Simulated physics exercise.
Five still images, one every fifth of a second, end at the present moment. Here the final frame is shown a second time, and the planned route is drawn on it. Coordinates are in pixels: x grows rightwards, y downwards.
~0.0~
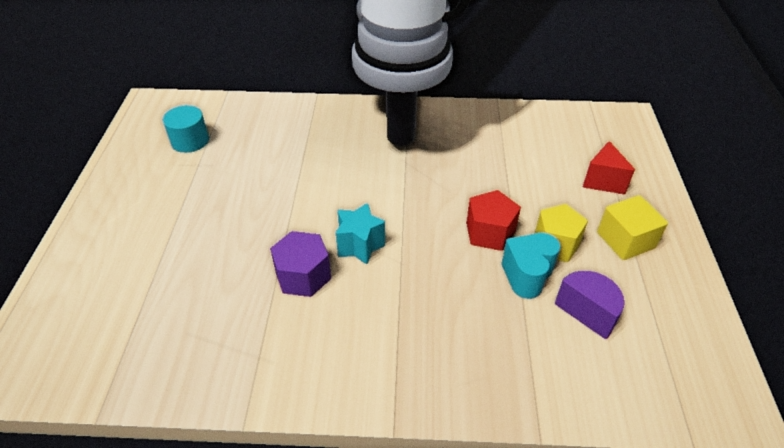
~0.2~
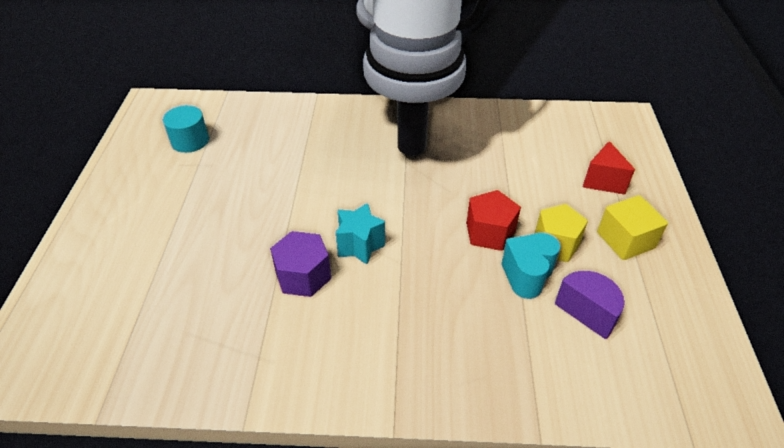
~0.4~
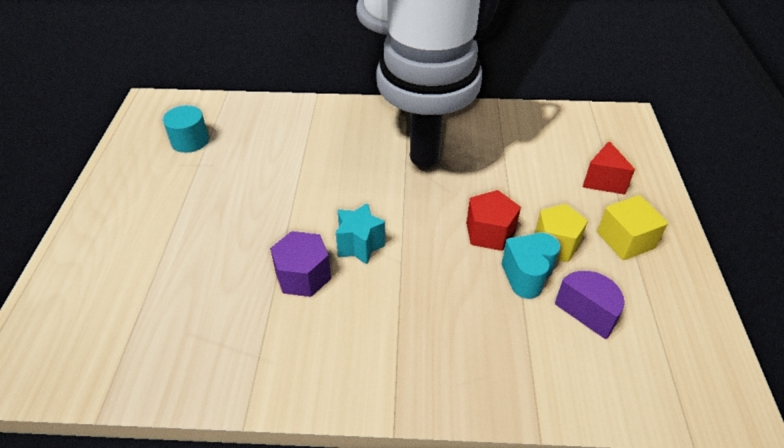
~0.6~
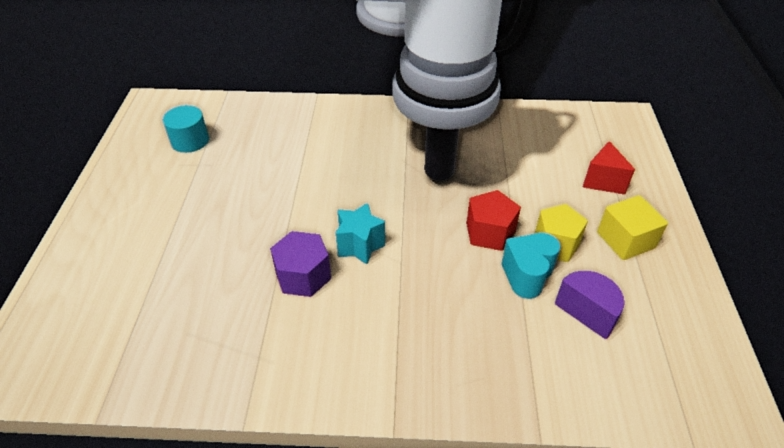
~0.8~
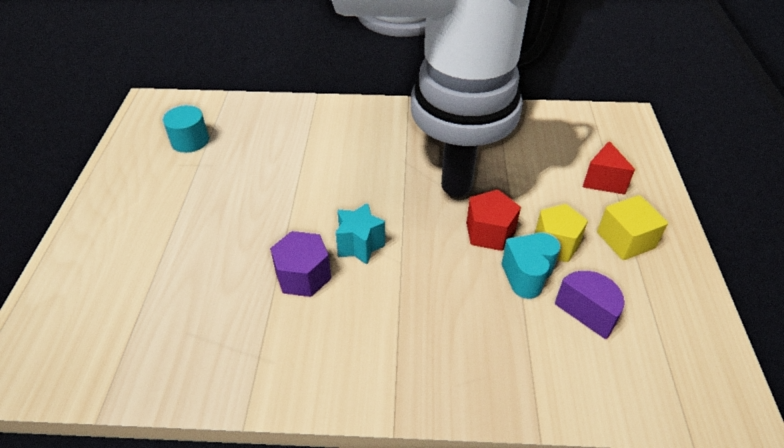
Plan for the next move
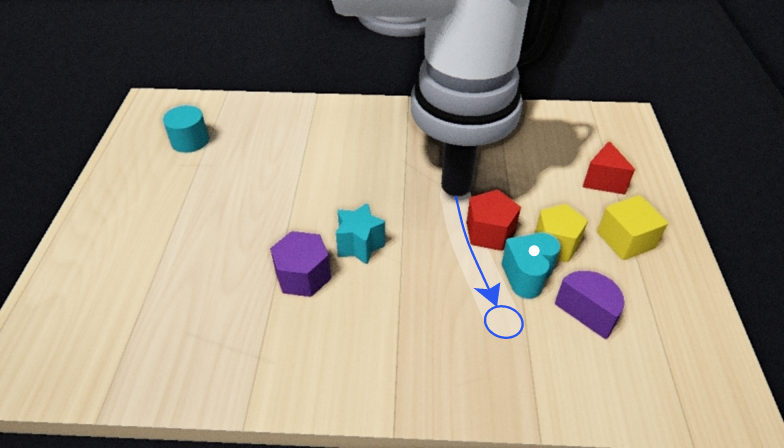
A robot arm moves down and right over a wooden board toward the red pentagon.
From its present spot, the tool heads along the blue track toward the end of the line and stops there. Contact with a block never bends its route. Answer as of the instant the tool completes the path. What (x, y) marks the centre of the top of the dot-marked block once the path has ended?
I'd place it at (566, 273), taking the centre of its top.
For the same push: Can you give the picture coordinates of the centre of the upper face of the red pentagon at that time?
Answer: (526, 238).
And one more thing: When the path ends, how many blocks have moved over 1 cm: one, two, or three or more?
I expect three or more blocks to move.
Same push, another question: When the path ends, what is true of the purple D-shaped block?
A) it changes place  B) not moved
Correct choice: A.
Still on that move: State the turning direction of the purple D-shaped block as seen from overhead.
Twists anticlockwise.
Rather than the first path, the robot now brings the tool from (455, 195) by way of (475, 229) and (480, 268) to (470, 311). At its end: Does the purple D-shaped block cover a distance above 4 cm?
I believe not.
Path on the board, from (455, 195) over (465, 233) and (482, 274) to (504, 322); the dot is on the turquoise heart-shaped block.
On the path given first. One third of the way, tool (466, 226); red pentagon (508, 220), turned 40° anticlockwise.
Two thirds of the way, tool (484, 268); red pentagon (525, 238), turned 75° anticlockwise; turquoise heart-shaped block (566, 273); purple D-shaped block (615, 297), turned 25° anticlockwise.
At the end, tool (506, 314); red pentagon (526, 238), turned 75° anticlockwise; turquoise heart-shaped block (566, 273); yellow pentagon in place; purple D-shaped block (615, 297), turned 25° anticlockwise.
